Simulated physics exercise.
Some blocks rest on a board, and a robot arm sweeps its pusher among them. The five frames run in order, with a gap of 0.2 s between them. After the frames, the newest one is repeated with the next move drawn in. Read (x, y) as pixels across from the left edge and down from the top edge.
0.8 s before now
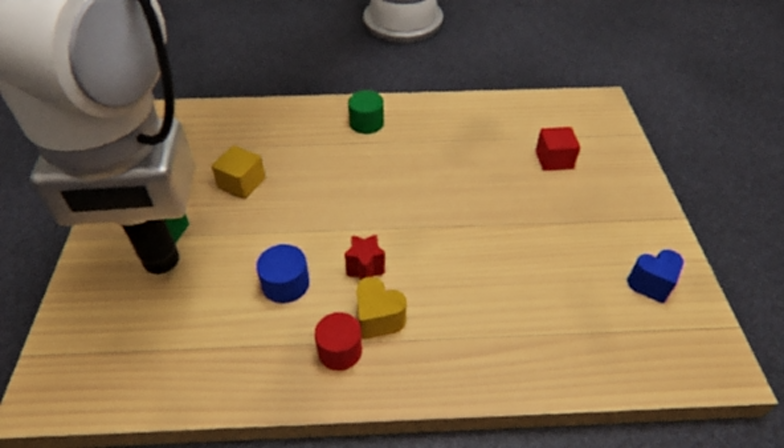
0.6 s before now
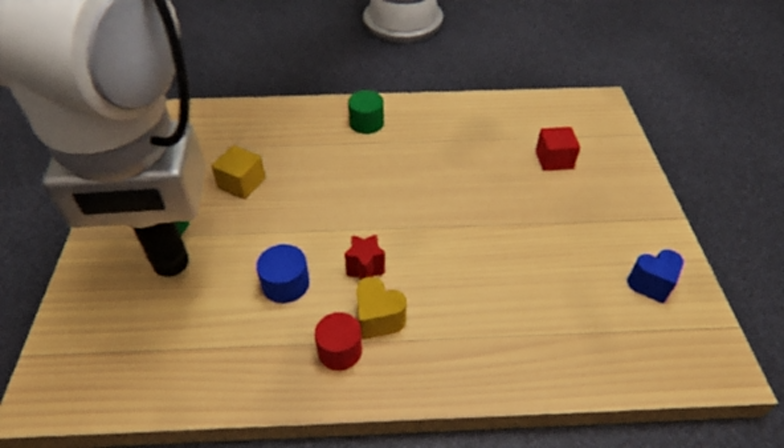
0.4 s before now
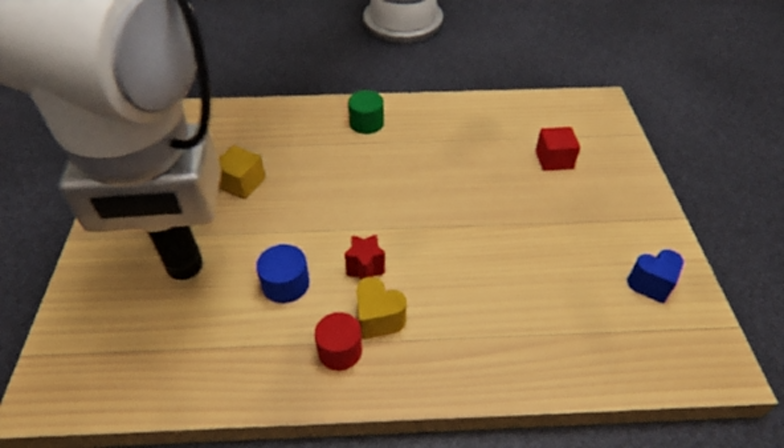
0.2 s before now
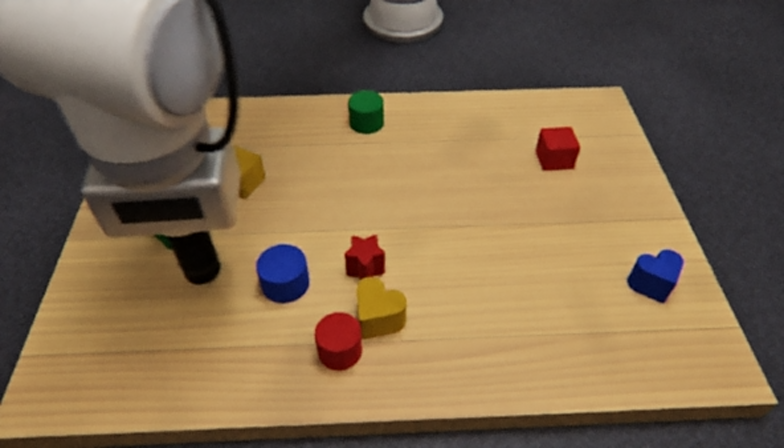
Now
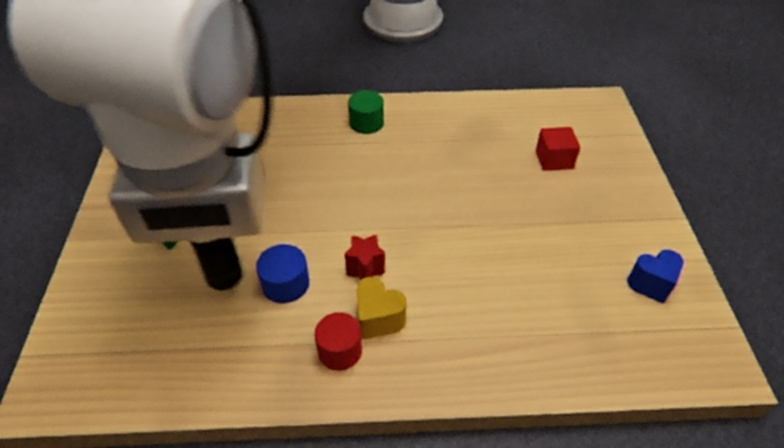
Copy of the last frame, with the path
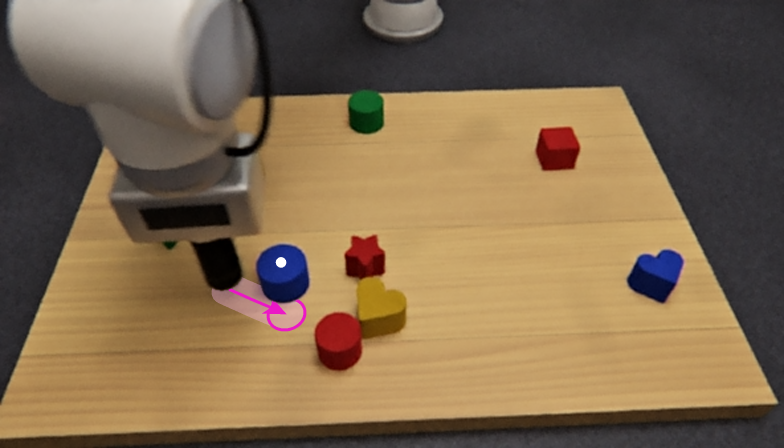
At first, a white robot arm holds its black pusher over the left side of a wooden board scattered with colourful blocks. The arm then moves steadily right, passing in front of the yellow cube and drawing close to the blue disc, while the blocks all stay where they are.
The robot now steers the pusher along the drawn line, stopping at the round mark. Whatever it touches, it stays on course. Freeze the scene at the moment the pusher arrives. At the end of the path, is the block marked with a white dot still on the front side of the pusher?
I expect not.
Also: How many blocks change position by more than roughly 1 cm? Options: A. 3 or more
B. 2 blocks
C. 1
I choose C.
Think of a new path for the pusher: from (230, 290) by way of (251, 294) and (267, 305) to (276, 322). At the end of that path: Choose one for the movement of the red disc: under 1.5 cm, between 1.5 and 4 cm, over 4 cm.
Once the path is done, the red disc lies within 1.5 cm of its present place.
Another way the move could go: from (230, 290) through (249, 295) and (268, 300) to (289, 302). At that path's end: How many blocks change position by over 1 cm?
I reckon the push displaces only one of the blocks by more than 1 cm.
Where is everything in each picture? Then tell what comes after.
The first picture shows lower end of the pusher (162, 261), tops of blocks, blue disc (281, 262), red disc (338, 331).
The second picture shows pusher (172, 264), blocks as before.
The third picture shows pusher (185, 267), blocks as before.
The fourth picture shows pusher (203, 271), blocks as before.
The fifth picture shows pusher (225, 277), blue disc (281, 262), red disc (338, 331).
The drawn path runs from (230, 290) directly to (287, 314); the dot is on the blue disc.
On the path given first. Halfway along, pusher (254, 289); blue disc (292, 262).
At the end, pusher (284, 301); blue disc (308, 263); red disc not moved.
